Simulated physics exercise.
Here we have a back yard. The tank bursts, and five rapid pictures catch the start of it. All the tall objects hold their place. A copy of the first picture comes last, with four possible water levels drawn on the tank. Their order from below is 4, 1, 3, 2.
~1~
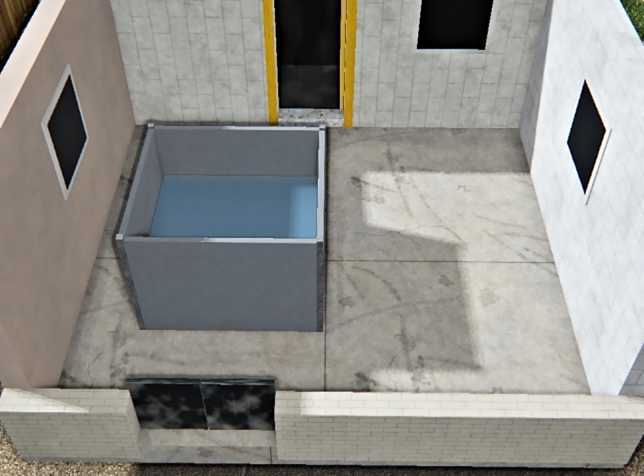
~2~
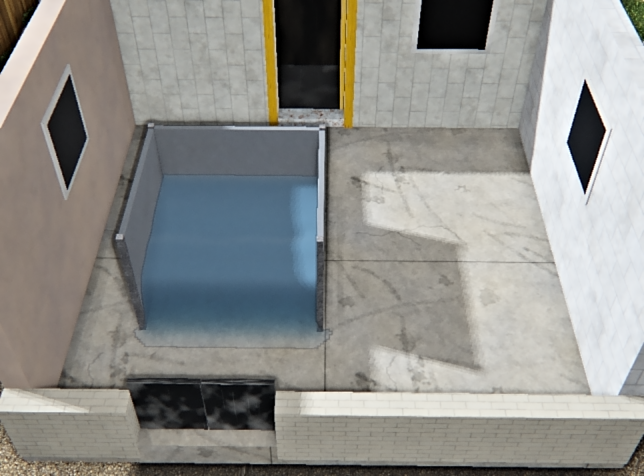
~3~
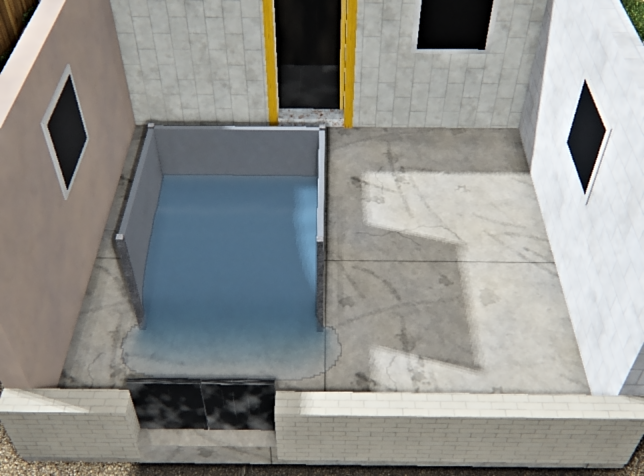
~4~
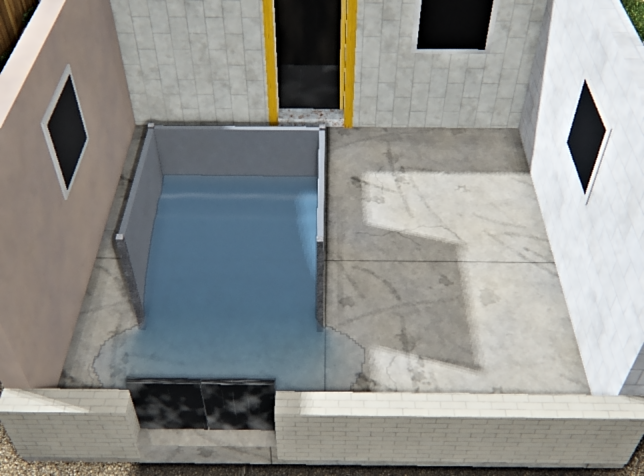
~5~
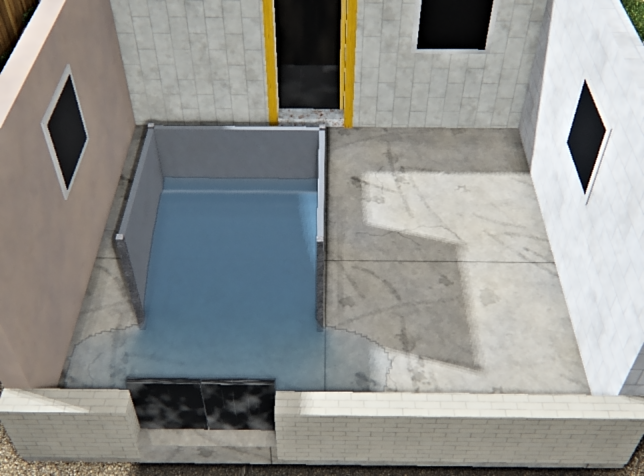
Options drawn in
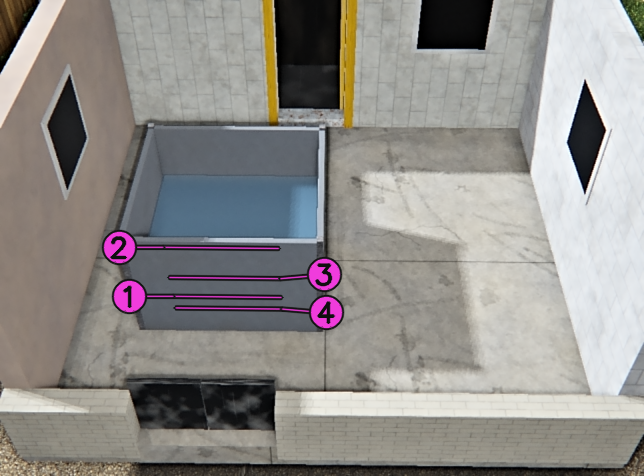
Blue water sits level in a grey tank at the left of a walled concrete yard, seen from above by a still camera, until the tank's near side is gone and the water spreads forward over the floor. A yellow-framed doorway stands behind, with dark windows in the walls and a dark gate in front. The water thins and creeps outward to both sides near the gate.
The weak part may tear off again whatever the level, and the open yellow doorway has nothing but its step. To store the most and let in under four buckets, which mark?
3.
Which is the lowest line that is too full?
That is line 2.
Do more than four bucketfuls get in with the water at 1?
No, that is safe.
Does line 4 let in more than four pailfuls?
No.
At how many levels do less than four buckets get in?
Three of them.
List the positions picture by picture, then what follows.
Water in the tank at rest, its middle at (234, 224); foot of the yellow doorway at (311, 126); shut gate at (203, 387).
Water covers 2 % of the ground and shows as far out as (321, 336).
Water covers 6 % of the ground and shows as far out as (333, 351).
Water covers 11 % of the ground and shows as far out as (345, 351).
Water covers 15 % of the ground and shows as far out as (107, 339).
On the marked copy, 1 at (227, 296); 2 at (220, 247); 3 at (224, 278); 4 at (228, 308); from the bottom up 4, 1, 3, 2.
If 1 is chosen, nothing gets over.
If 2 is chosen, about 10 bucketfuls get in.
If 3 is chosen, a splash gets over, under a bucket.
If 4 is chosen, nothing gets over.
